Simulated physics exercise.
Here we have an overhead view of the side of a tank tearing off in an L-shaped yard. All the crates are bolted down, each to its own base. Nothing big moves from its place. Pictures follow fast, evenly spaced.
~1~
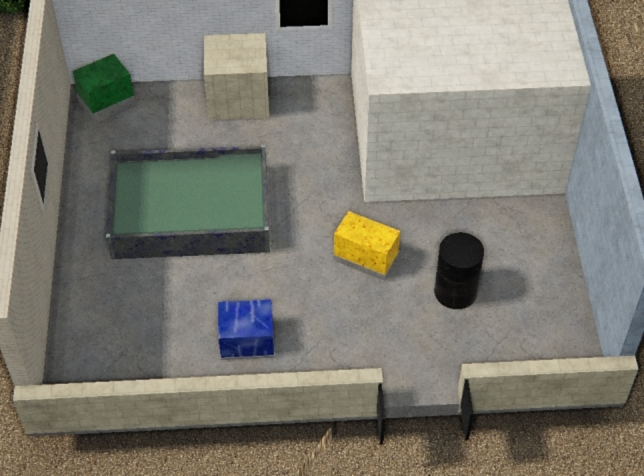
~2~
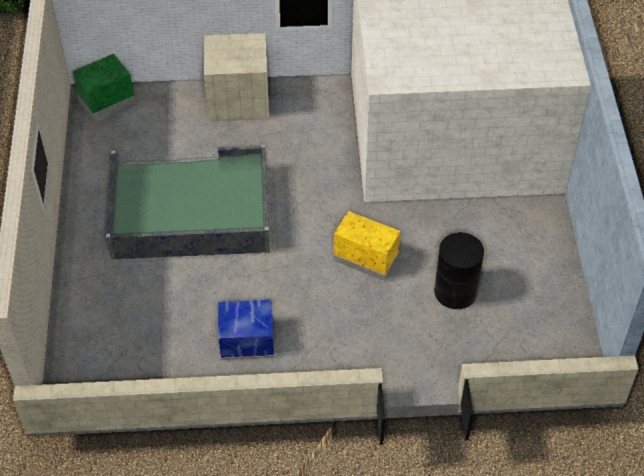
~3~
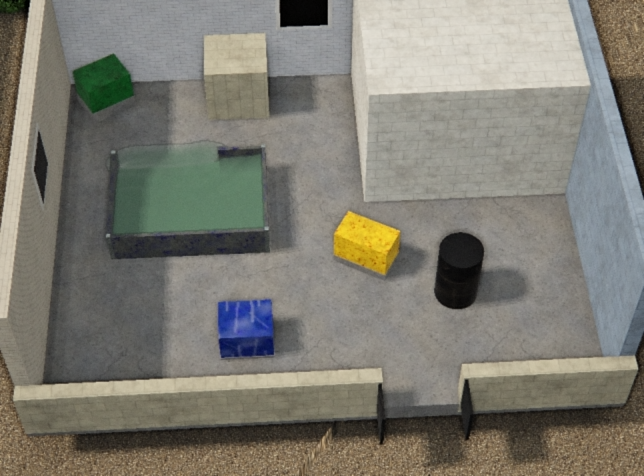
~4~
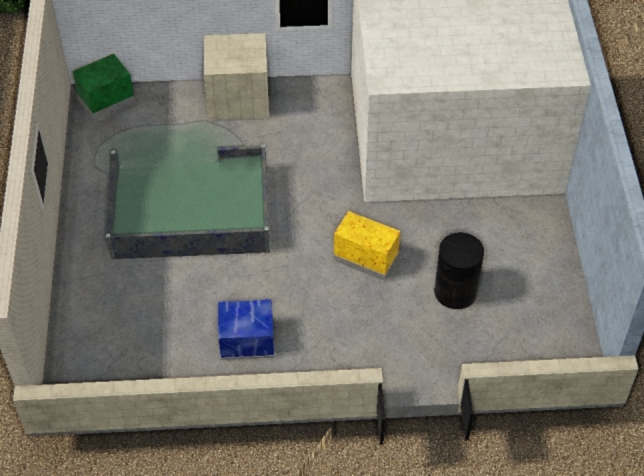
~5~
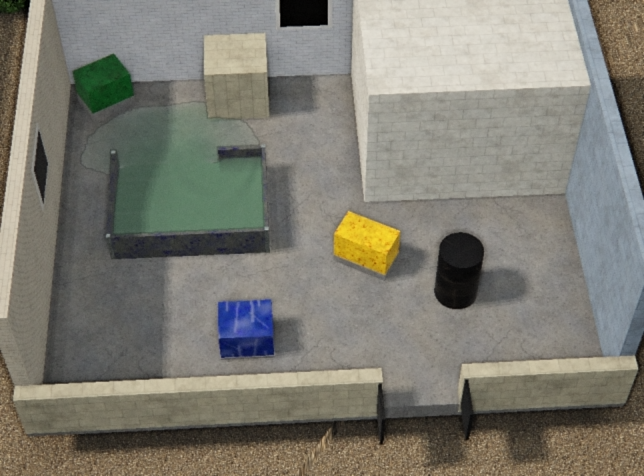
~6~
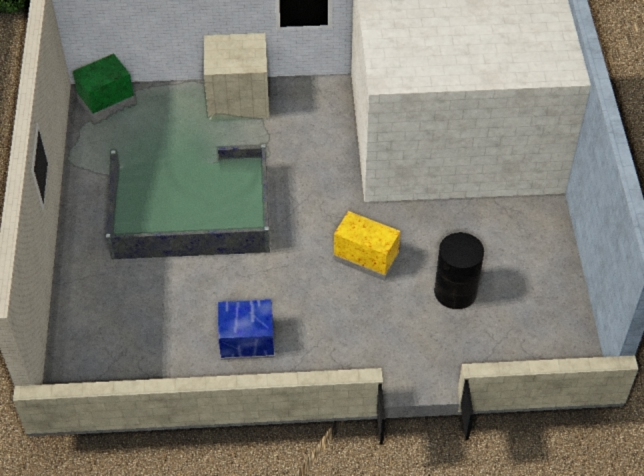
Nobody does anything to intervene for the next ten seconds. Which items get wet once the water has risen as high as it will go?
The blue crate ends up wet, the green crate ends up wet, the yellow crate remains dry.
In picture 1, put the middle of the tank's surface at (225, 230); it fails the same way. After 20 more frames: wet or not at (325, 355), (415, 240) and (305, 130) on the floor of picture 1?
In that order: No water, no water, flooded.
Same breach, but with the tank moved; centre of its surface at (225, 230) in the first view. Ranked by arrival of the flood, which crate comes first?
The green-painted one.
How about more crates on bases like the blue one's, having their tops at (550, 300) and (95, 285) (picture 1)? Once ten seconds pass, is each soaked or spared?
Is left dry, becomes wet.
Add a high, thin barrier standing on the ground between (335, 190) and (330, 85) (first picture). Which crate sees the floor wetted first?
My answer: The one in green.
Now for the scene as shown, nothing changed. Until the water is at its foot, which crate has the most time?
Pick: The blue one.
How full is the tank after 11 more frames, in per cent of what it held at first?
Close to 46 %.
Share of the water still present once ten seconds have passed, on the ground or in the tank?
My reading is around 100 percent.
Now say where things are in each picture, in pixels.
In the first picture, still water in the tank at (189, 193).
In the second picture, water pours out on the tank's far side and has run to a hidden place.
In the third picture, the front is at a hidden place, out from the gap on the tank's far side.
In the fourth picture, the front is at (103, 149), out from the gap on the tank's far side.
In the fifth picture, water pours out on the tank's far side and has run to (205, 106).
In the sixth picture, water pours out on the tank's far side and has run to (195, 85).
A moment on, water covers 15 % of the floor; the blue crate not reached, the green crate water round its plinth, the yellow crate not reached.
Next, water covers 20 % of the floor; the blue crate not reached, the green crate water round its plinth, the yellow crate not reached.
Then, water covers 30 % of the floor; the blue crate not reached, the green crate water round its plinth, the yellow crate not reached.
Later, water covers 50 % of the floor; the blue crate not reached, the green crate water round its plinth, the yellow crate water round its plinth.
In the end, water covers 80 % of the floor; the blue crate was topped, the green crate was topped, the yellow crate stayed above the water.
